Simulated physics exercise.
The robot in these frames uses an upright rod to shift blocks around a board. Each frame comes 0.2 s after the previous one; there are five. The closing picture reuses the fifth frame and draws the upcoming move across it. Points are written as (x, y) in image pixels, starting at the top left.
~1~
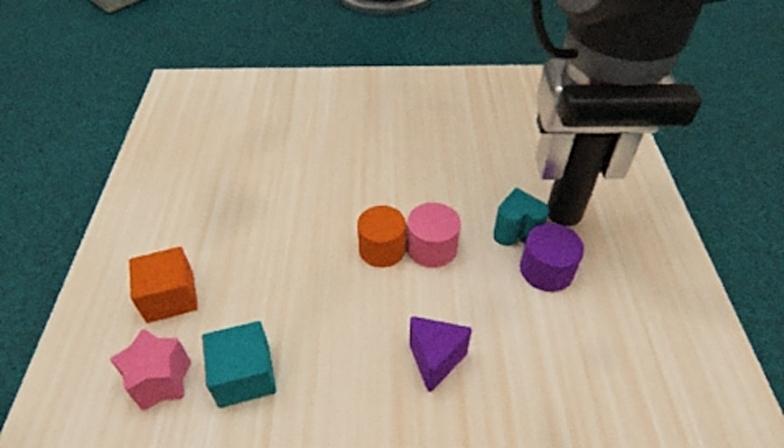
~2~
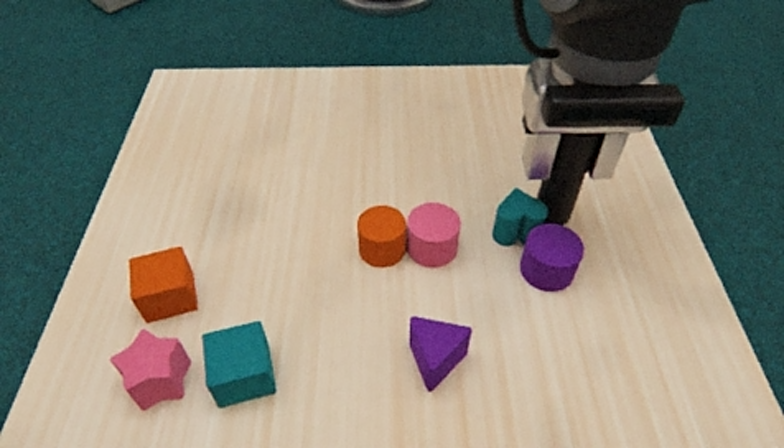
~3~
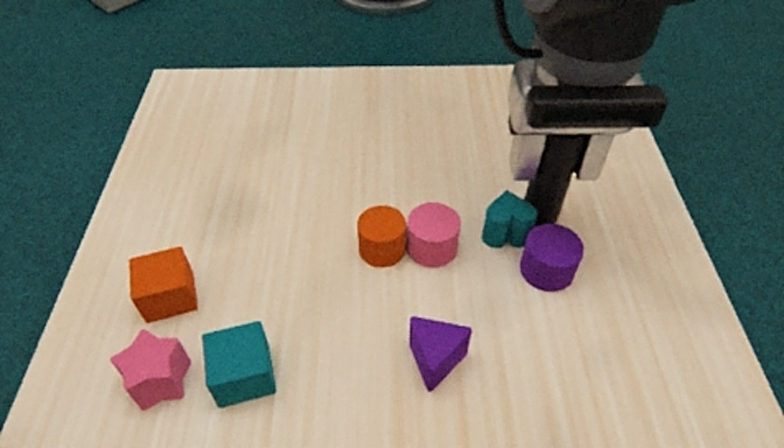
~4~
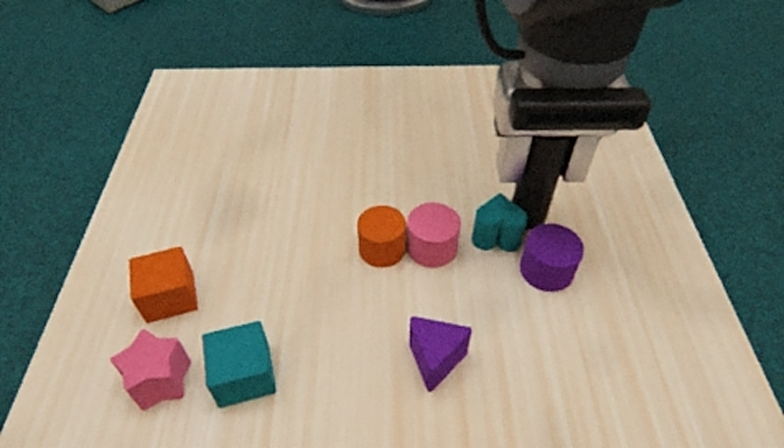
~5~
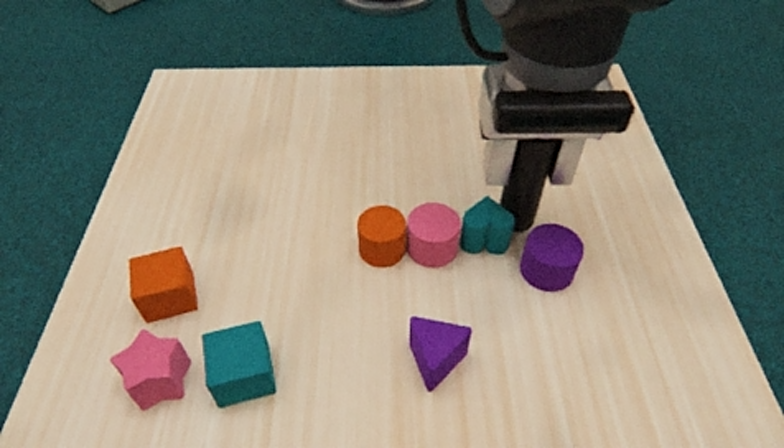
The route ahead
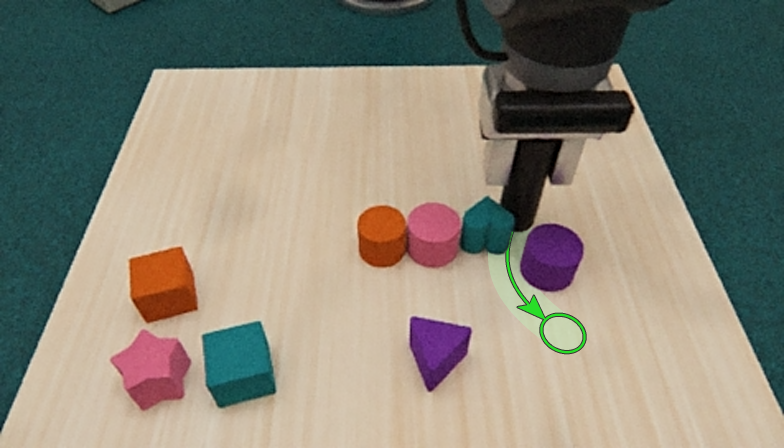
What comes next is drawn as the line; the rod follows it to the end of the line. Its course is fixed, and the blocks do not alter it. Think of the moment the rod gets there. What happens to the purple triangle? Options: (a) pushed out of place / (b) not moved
I'll go with b - not moved.
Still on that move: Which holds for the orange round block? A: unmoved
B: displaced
Choice B: Displaced.
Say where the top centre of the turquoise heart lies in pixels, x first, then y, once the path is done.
Its top middle is near (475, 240).
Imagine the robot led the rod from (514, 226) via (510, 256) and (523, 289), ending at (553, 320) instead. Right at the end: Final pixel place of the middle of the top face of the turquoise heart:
Roughly at (475, 238).
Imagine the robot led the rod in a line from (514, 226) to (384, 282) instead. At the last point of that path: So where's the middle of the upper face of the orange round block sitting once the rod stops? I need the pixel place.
Expect it around (328, 216).
The line goes from (514, 226) over (508, 261) and (524, 299) to (563, 333).
The first path, step by step. One third of the way, rod at (509, 254); orange round block at (369, 222); pink round block at (421, 224); turquoise heart at (473, 238), turned 50° clockwise; purple round block at (562, 252).
Two thirds of the way, rod at (527, 292); orange round block at (369, 222); pink round block at (421, 224); turquoise heart at (473, 238), turned 50° clockwise; purple round block at (576, 259).
At the end, rod at (566, 326); orange round block at (369, 222); pink round block at (421, 224); purple triangle unmoved; turquoise heart at (473, 238), turned 50° clockwise; purple round block at (577, 259).
